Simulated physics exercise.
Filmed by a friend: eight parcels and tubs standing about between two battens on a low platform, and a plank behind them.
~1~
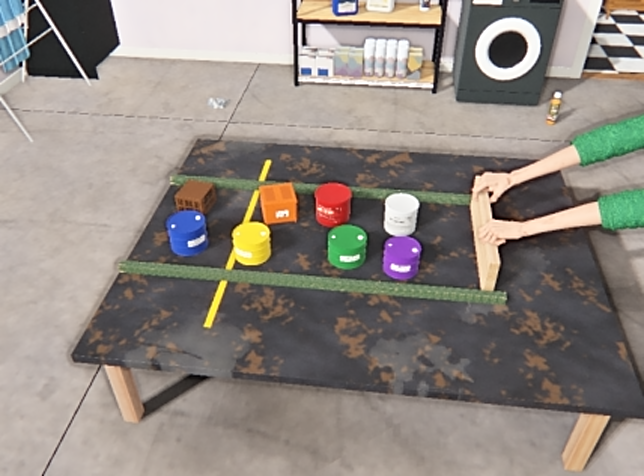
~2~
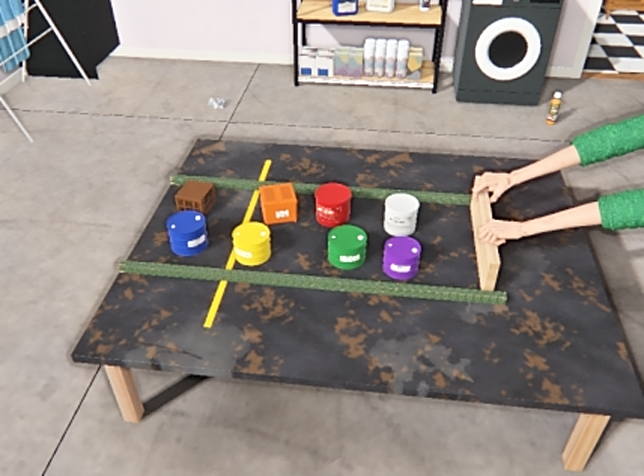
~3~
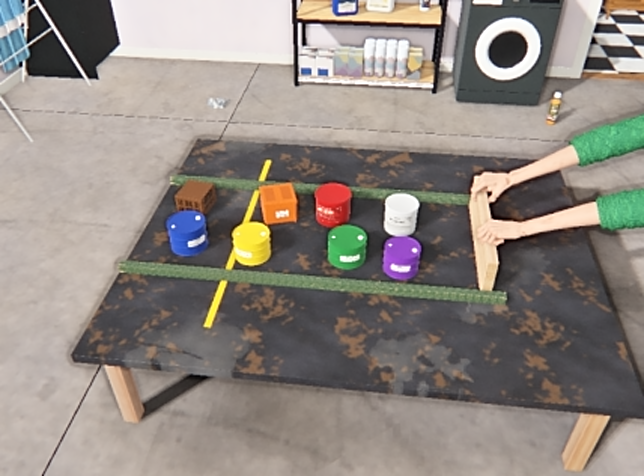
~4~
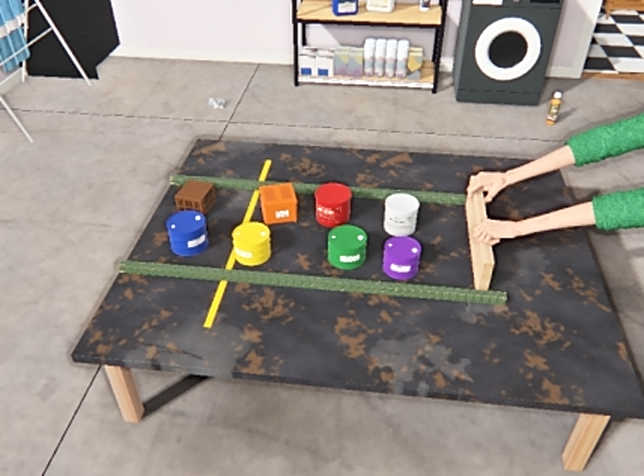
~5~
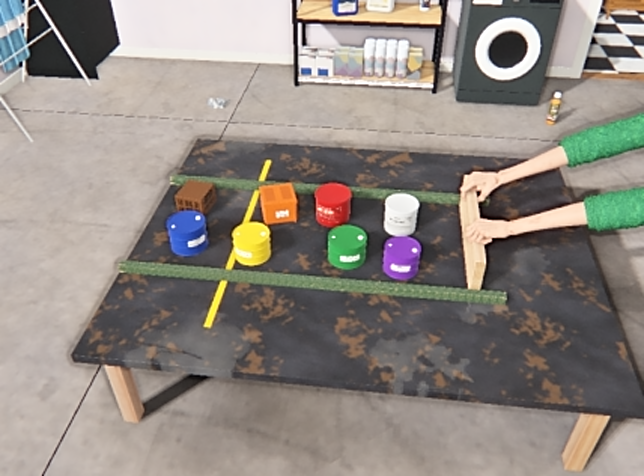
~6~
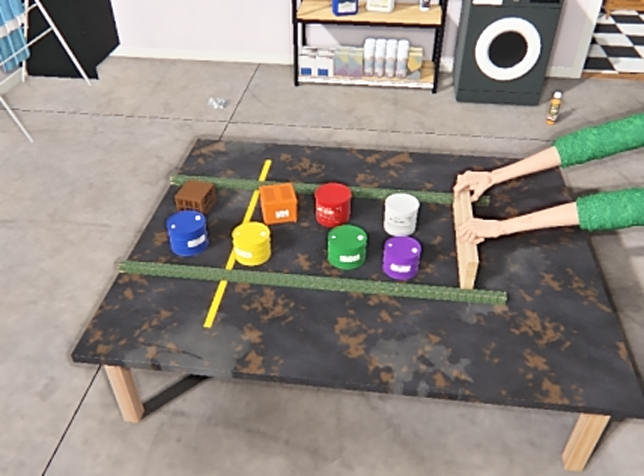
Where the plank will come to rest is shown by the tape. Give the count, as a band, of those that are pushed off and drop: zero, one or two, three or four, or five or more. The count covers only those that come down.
Those that drop number zero.
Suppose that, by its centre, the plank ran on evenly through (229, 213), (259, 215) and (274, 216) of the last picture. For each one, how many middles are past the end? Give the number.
In order, that gives 0, then 0, then 0.
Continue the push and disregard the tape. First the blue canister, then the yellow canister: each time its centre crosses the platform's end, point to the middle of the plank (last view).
First one: Around (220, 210). Other one: Around (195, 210).
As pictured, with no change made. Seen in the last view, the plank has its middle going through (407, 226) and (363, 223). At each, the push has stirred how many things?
The number moved is 2 and then 4.
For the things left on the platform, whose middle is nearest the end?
Brown crate.
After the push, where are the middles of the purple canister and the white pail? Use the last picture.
The first near (213, 248), the second near (231, 206).
Early on, none off yet; brown crate at rest near (196, 198); blue canister at rest near (188, 233); yellow canister at rest near (252, 244).
Finally, the number that fall off is zero.
